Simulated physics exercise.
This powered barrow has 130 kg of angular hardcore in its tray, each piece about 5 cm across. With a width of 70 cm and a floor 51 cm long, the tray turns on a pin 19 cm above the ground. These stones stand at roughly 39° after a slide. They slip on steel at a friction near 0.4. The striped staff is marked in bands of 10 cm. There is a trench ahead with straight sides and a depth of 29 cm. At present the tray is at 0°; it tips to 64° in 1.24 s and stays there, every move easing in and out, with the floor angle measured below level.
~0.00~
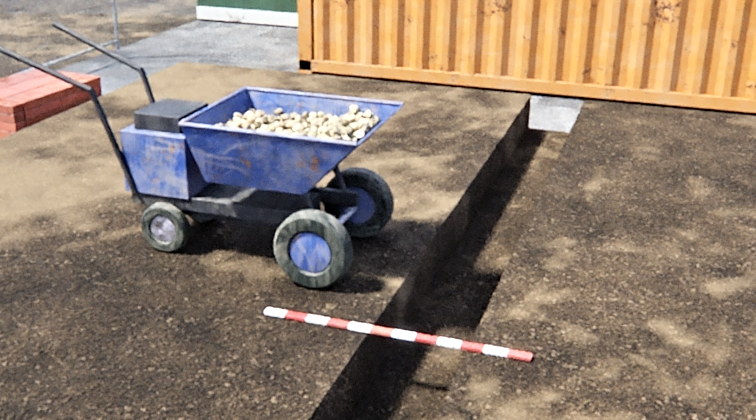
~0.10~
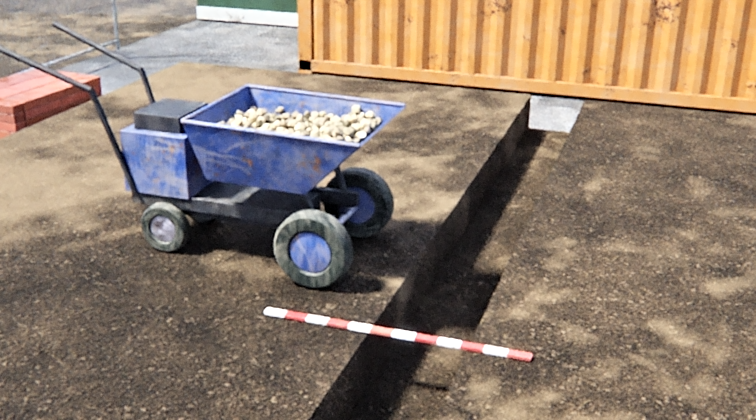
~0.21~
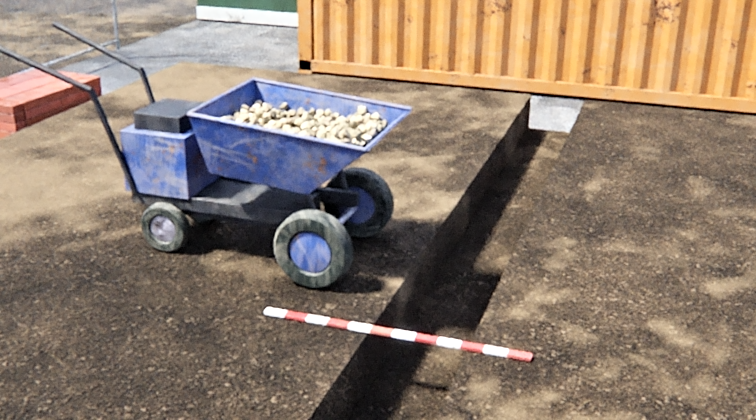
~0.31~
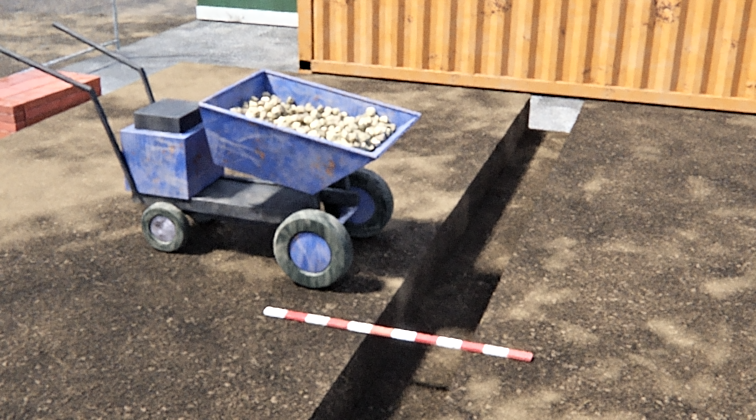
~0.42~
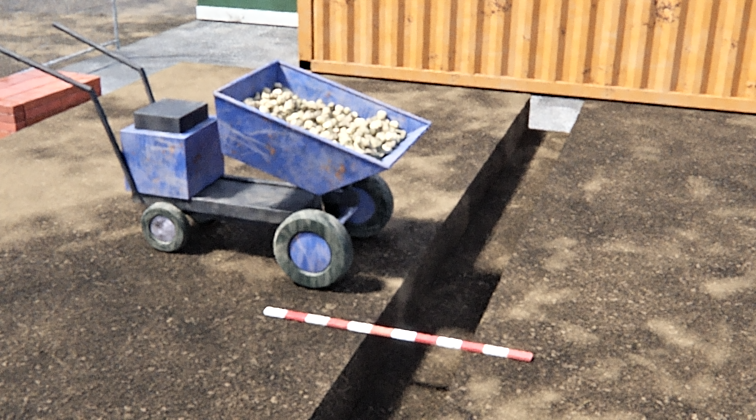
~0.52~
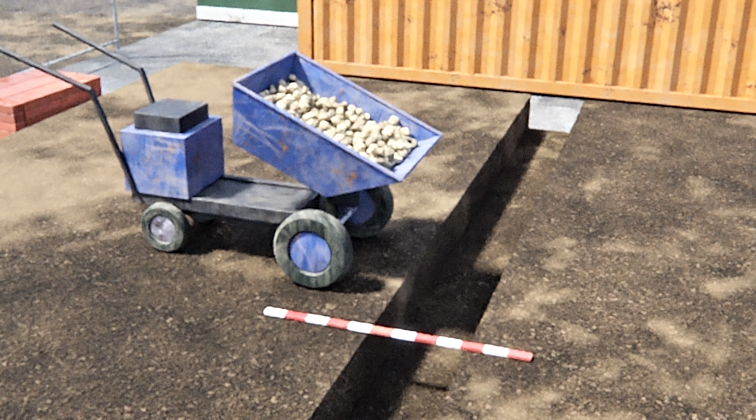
A blue powered barrow with black handles and a tray of pale, angular stones stands on brown, bare ground at the left, seen from slightly above. A narrow trench runs beside it, crossed by a red-and-white striped pole, with an orange container behind and red blocks at far left. The tray's back end rises steadily as its front lip tilts down rightward, while the wheels and camera stay still.
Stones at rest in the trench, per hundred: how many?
Approx. 72 %.
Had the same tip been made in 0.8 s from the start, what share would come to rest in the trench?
Something close to 65 per cent.
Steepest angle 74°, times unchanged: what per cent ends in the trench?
Close to 85 per cent then.
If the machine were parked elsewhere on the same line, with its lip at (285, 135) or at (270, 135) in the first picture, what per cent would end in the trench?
About 75 per cent from the first spot, about 50 from the second.
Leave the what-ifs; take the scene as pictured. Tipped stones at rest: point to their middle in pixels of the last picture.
The middle should be near (471, 316).
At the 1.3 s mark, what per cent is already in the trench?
10 per cent or so by then.
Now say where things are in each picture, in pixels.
In the first picture, lip at (357, 145), floor tilted 0°, highest stones at (354, 122).
In the second picture, the tray is at 1°, its lip at (359, 146); the top of the load is at (356, 122); the stones move at 0.2 m/s on average.
In the third picture, the tray is at 5°, its lip at (367, 150); the top of the load is at (273, 112); the stones move at 0.4 m/s on average.
In the fourth picture, the tray is at 10°, its lip at (377, 157); the top of the load is at (259, 105); the stones move at 0.5 m/s on average.
In the fifth picture, lip at (389, 168), floor tilted 17°, highest stones at (271, 97); the stones move at 0.6 m/s on average.
In the sixth picture, the tray is at 24°, its lip at (401, 181); the top of the load is at (285, 89); the stones move at 0.7 m/s on average.
After 0.9 s the floor is at 54°; 100 % in the tray; the foremost stones are at (435, 210).
After 1.3 s the floor is at 64°; 89 % in the tray, 11 % in the trench; the foremost stones are at (484, 311).
After 1.7 s the floor is at 64°; 53 % in the tray, 36 % in the trench, 11 % past the trench; the foremost stones are at (559, 291).
After 3.6 s the floor is at 64°; 15 % in the tray, 72 % in the trench, 14 % past the trench; the foremost stones are at (599, 308).
